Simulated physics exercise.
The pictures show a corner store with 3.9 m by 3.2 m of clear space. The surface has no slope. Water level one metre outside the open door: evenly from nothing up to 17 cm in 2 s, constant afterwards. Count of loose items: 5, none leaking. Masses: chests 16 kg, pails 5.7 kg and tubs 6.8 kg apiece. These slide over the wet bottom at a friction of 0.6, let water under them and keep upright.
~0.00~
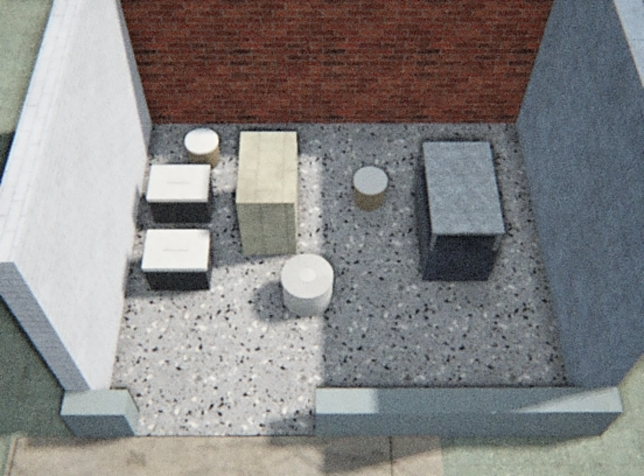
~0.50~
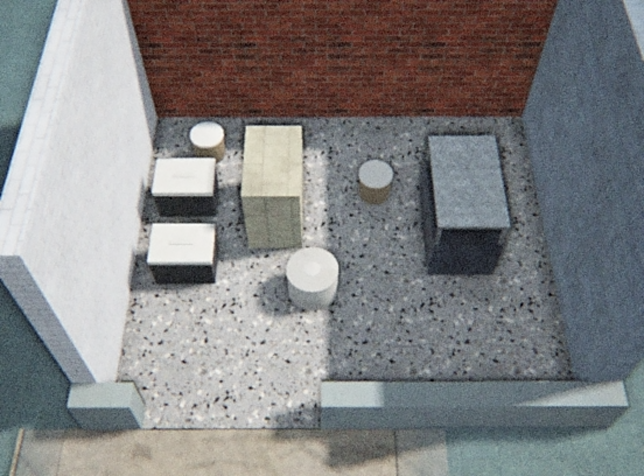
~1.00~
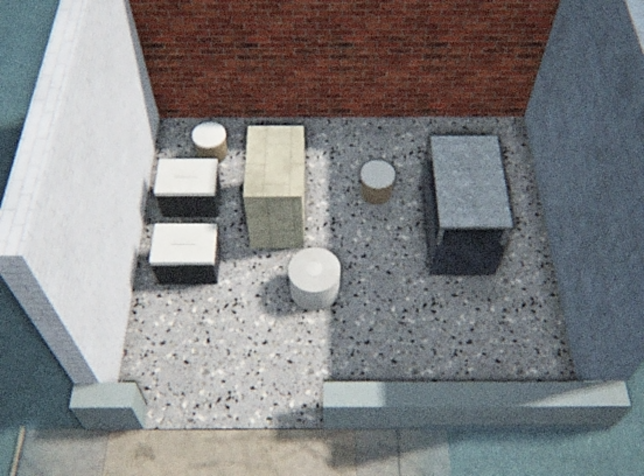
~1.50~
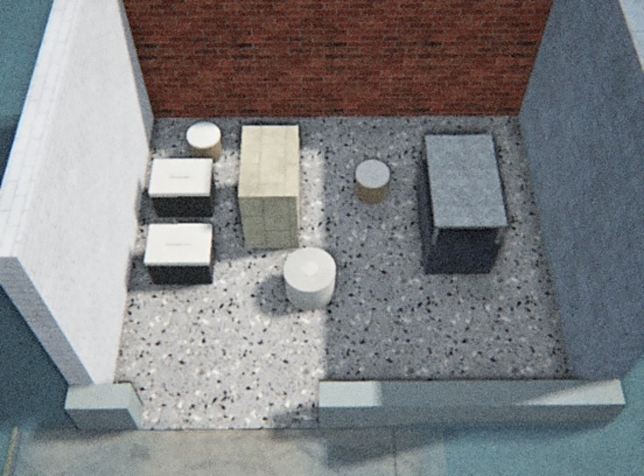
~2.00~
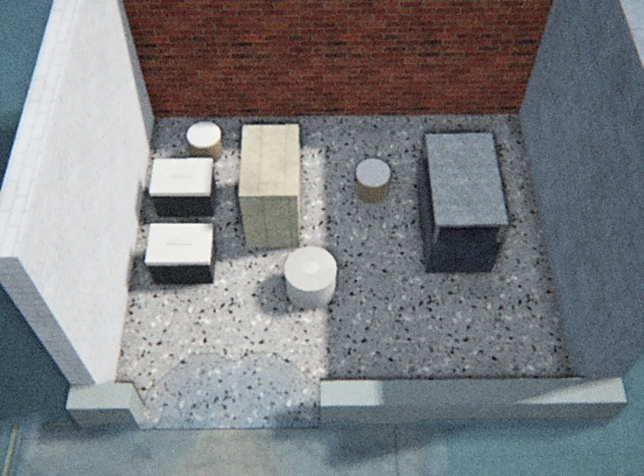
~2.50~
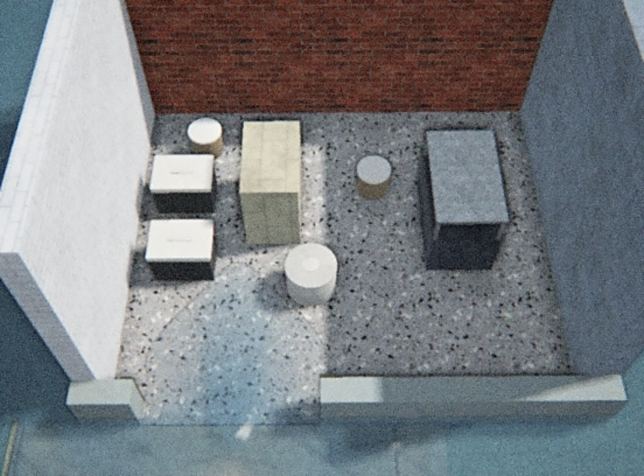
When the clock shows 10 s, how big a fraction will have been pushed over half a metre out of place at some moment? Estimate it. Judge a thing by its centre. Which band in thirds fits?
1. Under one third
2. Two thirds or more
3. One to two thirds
Answer: 2.
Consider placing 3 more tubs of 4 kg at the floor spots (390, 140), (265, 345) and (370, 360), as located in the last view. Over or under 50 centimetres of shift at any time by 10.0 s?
In that order: Over, over, short of it.
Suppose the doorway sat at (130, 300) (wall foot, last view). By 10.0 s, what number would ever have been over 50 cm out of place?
Then 2.
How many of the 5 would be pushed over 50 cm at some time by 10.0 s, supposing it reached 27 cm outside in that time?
Result: 5.
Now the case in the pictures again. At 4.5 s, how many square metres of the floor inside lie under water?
Wet: Near 7.5 m2.
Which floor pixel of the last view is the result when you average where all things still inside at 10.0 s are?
I'd say about (364, 181) in the last view.
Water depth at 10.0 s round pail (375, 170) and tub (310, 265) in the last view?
Close to 12 and 13 centimetres.
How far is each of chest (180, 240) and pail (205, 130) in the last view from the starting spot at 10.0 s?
Respectively 140 and 250 cm.
After 3.5 s 0 of 5 are over 50 cm from their spots; 0 afloat.
After 4.5 s 2 of 5 are over 50 cm from their spots; 2 afloat.
After 7.0 s 5 of 5 are over 50 cm from their spots; 5 afloat.
After 10.0 s 5 of 5 are over 50 cm from their spots, and 5 have been at some point; 5 afloat.
